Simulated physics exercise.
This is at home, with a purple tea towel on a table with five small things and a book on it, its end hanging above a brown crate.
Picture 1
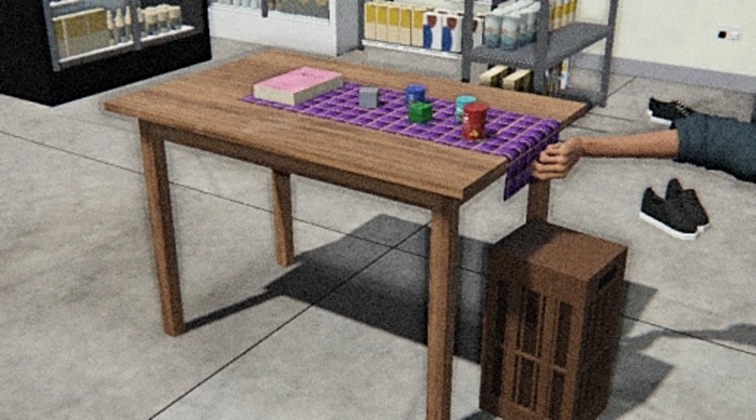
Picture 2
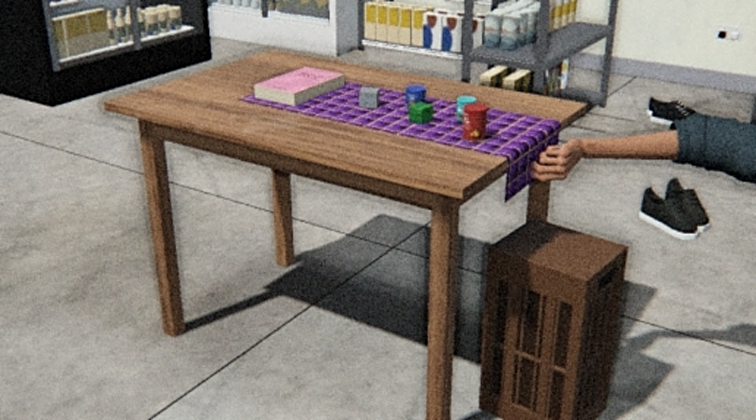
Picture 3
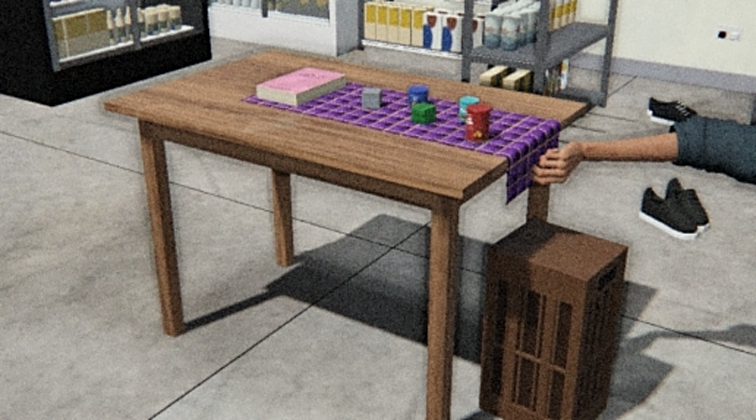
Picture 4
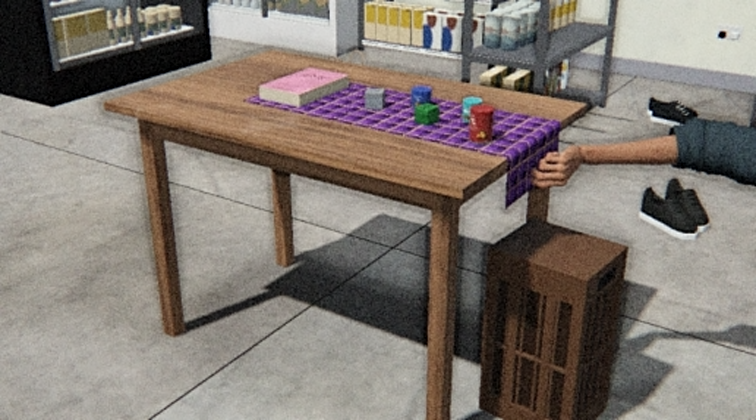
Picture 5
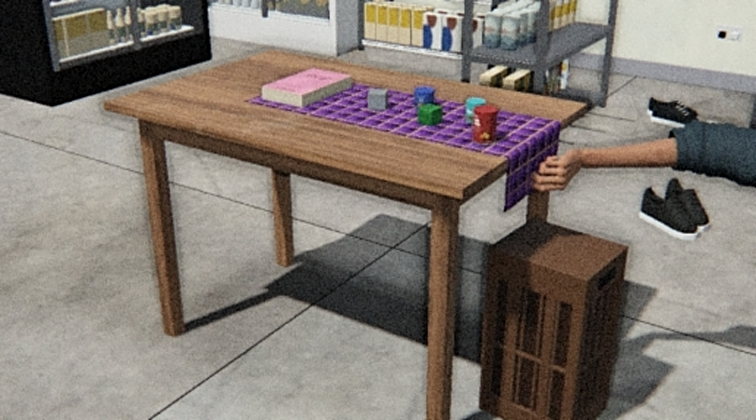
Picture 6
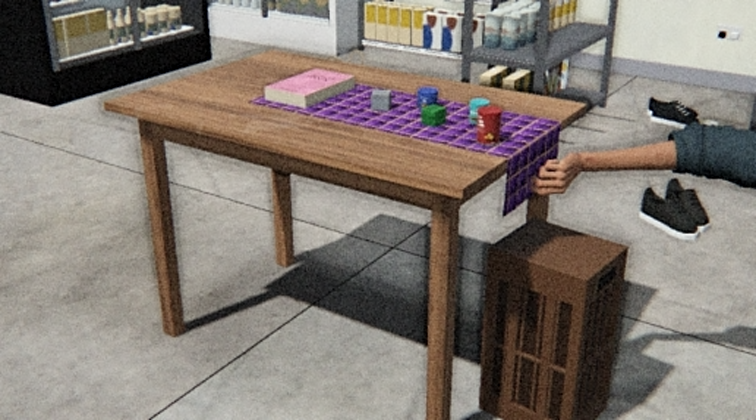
A hand slowly pulls a purple cloth down the table's right end, carrying the objects slightly right.
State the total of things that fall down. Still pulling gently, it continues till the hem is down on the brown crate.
I'd say the tally of dropped things is a lone one in the end.
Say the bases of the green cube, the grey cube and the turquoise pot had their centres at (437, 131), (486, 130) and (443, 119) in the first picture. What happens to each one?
Note: Green cube kept on top; grey cube lost; turquoise pot kept on top.
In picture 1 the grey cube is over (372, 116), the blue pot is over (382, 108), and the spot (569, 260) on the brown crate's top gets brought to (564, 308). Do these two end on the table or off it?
As for the grey cube, it stays in place; as for the blue pot, it stays in place.
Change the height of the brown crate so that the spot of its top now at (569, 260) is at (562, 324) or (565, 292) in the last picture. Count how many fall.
First height: 3; second height: 2.
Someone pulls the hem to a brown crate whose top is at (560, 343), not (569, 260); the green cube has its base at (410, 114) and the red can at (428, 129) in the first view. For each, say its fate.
The green cube ends up off while the red can ends up off.
Early on, hem near (531, 222); all still up.
Midway, hem on the crate; red can gone.
Finally, hem on the crate; red can gone. Over the edge go one.
